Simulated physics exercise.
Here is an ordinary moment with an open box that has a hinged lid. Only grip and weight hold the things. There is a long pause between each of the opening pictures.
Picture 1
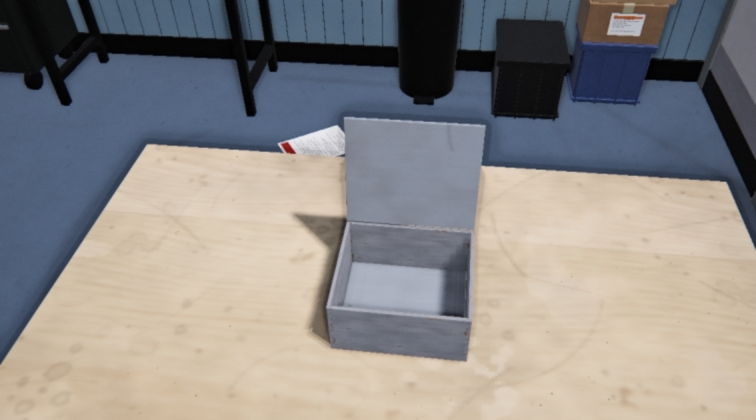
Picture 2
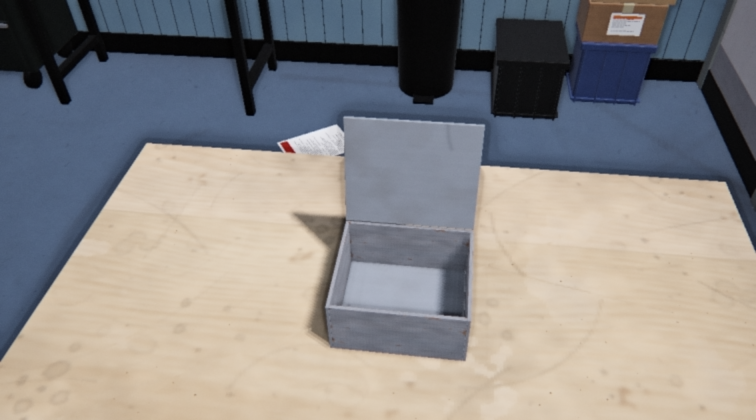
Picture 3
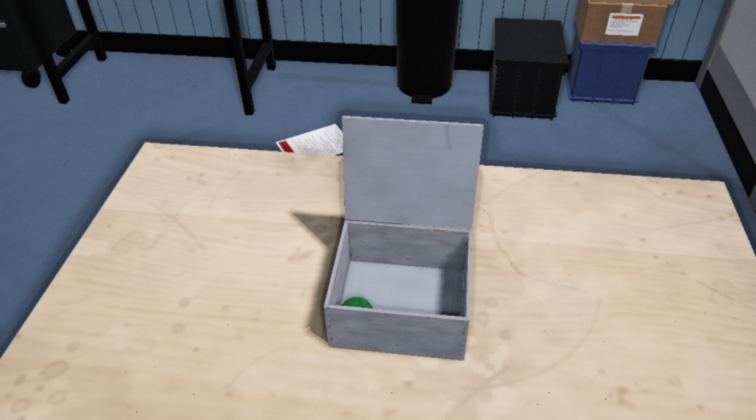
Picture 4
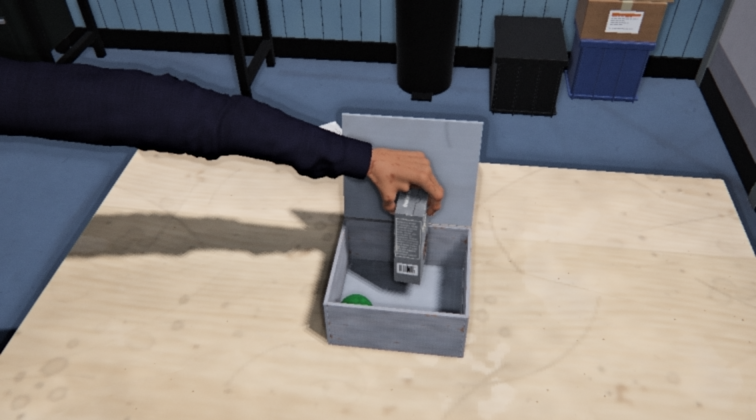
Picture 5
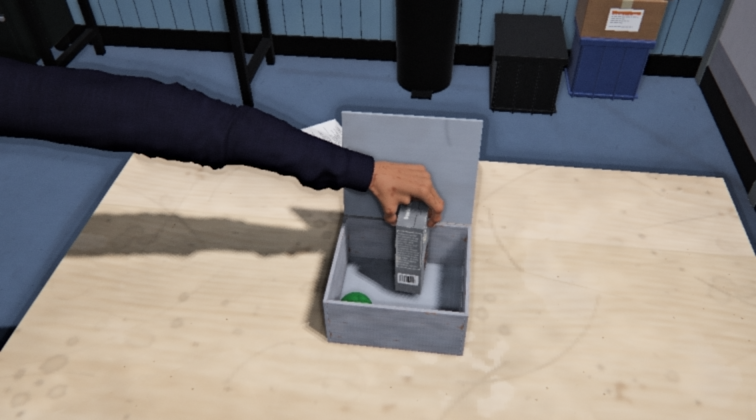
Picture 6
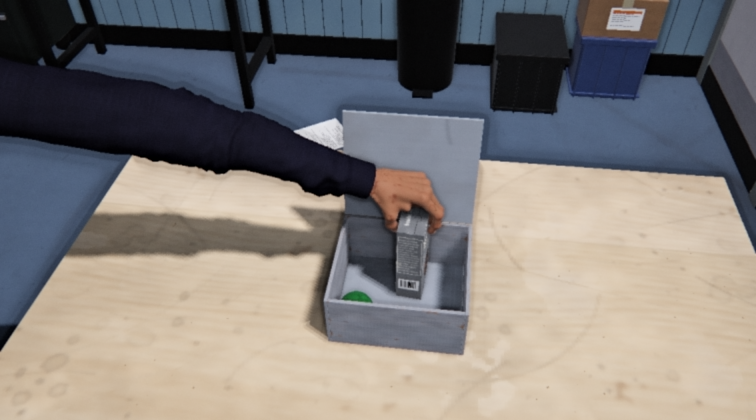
On a wooden table, an open grey box with a hinged lid sits empty, then a green object appears inside at the left; afterwards a dark-sleeved arm reaches in from the left and lowers a grey packet into the box.
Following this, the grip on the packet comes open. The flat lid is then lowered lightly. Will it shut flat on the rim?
No: Most likely the lid stays clear of the rim.
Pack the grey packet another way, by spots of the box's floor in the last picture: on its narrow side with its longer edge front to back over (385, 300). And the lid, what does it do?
With this placement the lid lies closed.
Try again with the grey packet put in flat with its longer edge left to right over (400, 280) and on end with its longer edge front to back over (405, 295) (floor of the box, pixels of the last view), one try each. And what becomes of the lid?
For the first packing it seals the box, and for the second it cannot come down.
Then, 1.30 s past the last view, lid 79° above the rim.
Then, 1.90 s past the last view, lid 52° above the rim; grey packet rocked 13° from its first pose near (410, 258).
Then, 2.30 s past the last view, lid 25° above the rim; grey packet rocked 43° from its first pose near (407, 279).
Finally, lid 25° above the rim; down or leaning hard in the box, grey packet; green ball still in place. Final places as the last picture's camera would see them, grey packet near (407, 279).
